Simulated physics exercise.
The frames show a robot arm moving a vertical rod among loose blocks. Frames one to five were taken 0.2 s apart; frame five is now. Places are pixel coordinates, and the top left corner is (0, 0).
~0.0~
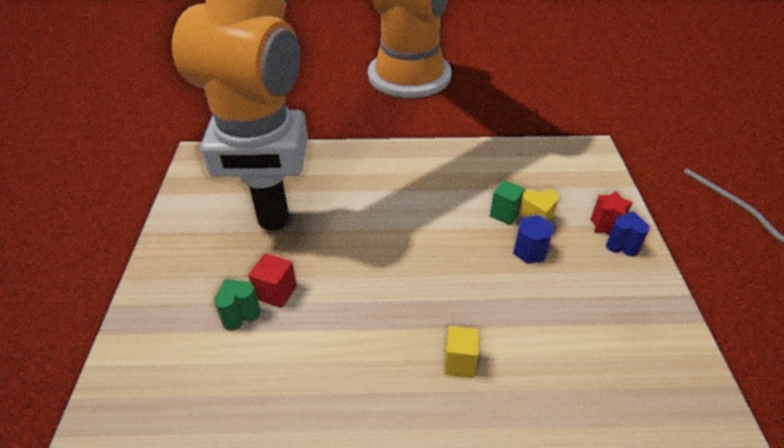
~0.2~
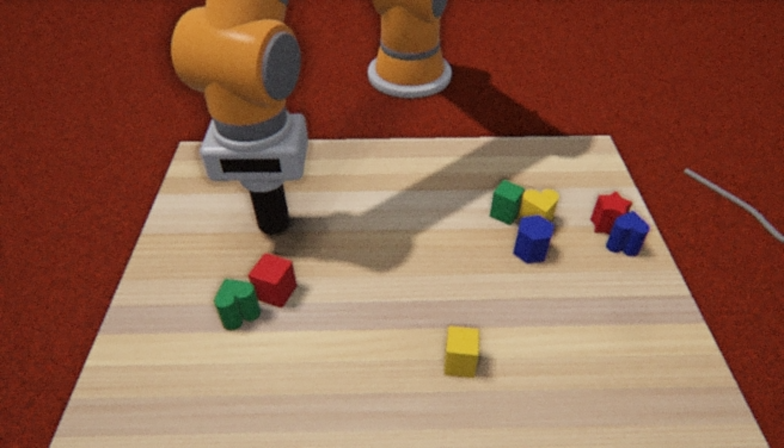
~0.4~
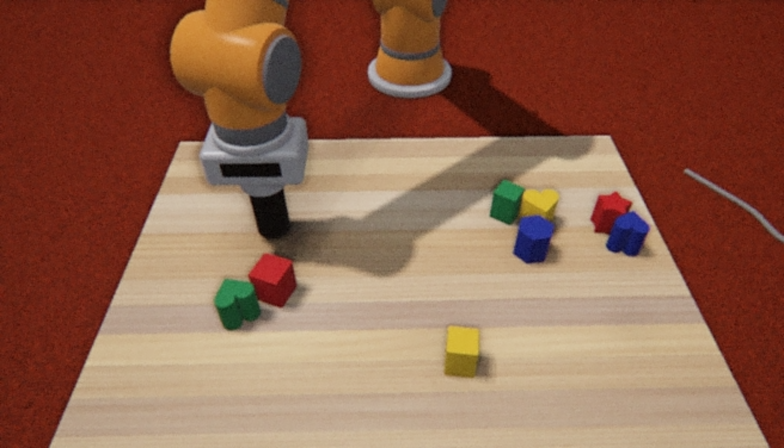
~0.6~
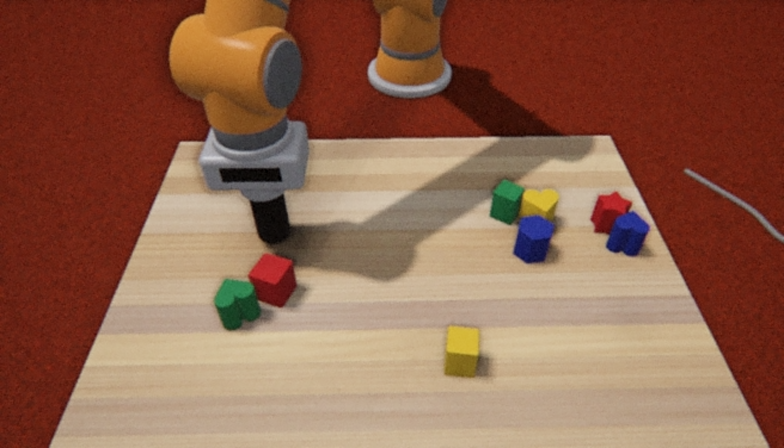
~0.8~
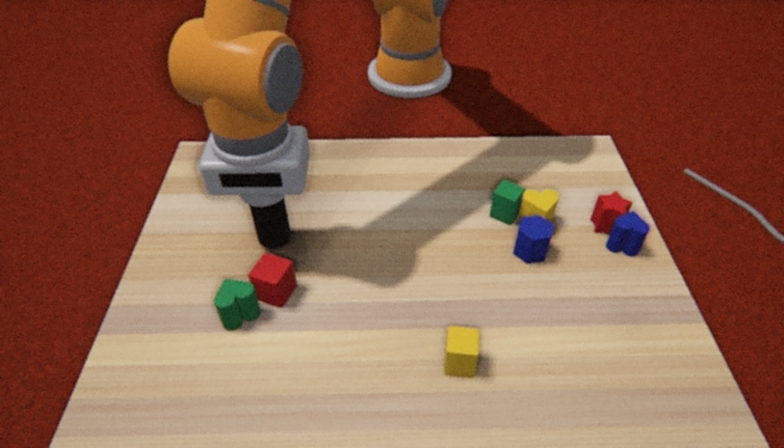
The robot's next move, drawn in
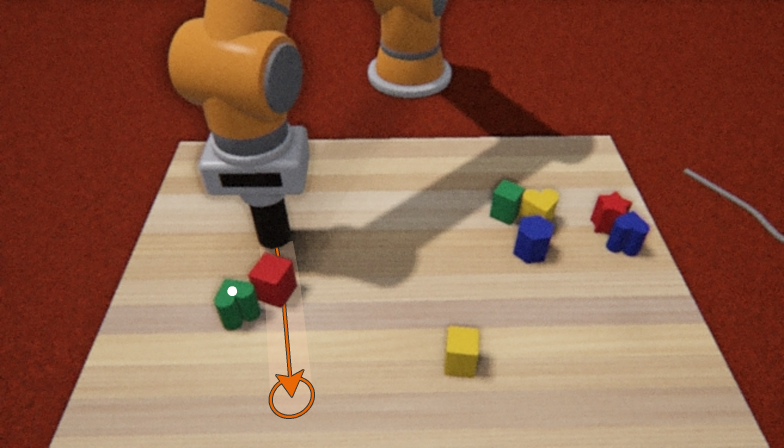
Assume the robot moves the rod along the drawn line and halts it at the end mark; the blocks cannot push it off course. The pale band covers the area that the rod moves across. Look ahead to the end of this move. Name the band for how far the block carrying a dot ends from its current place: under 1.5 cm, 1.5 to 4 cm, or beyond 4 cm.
Overall it shifts less than 1.5 cm.
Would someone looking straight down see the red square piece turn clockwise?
It seems so.
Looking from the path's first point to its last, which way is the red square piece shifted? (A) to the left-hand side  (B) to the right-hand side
The correct letter is B.
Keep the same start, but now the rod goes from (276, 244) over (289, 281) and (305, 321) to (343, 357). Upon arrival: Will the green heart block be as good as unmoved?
My answer is no.
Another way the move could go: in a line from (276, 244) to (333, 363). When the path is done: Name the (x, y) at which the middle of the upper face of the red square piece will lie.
My best guess is (265, 296).
The drawn path runs straight from (276, 244) to (292, 397); the dot is on the green heart block.
On the path given first. One third of the way, rod at (281, 281); green heart block at (228, 300), turned 40° clockwise; red square piece at (270, 292).
Two thirds of the way, rod at (285, 331); green heart block at (228, 300), turned 40° clockwise; red square piece at (264, 347).
At the end, rod at (290, 390); green heart block at (228, 300), turned 40° clockwise; red square piece at (244, 390), turned 45° clockwise.
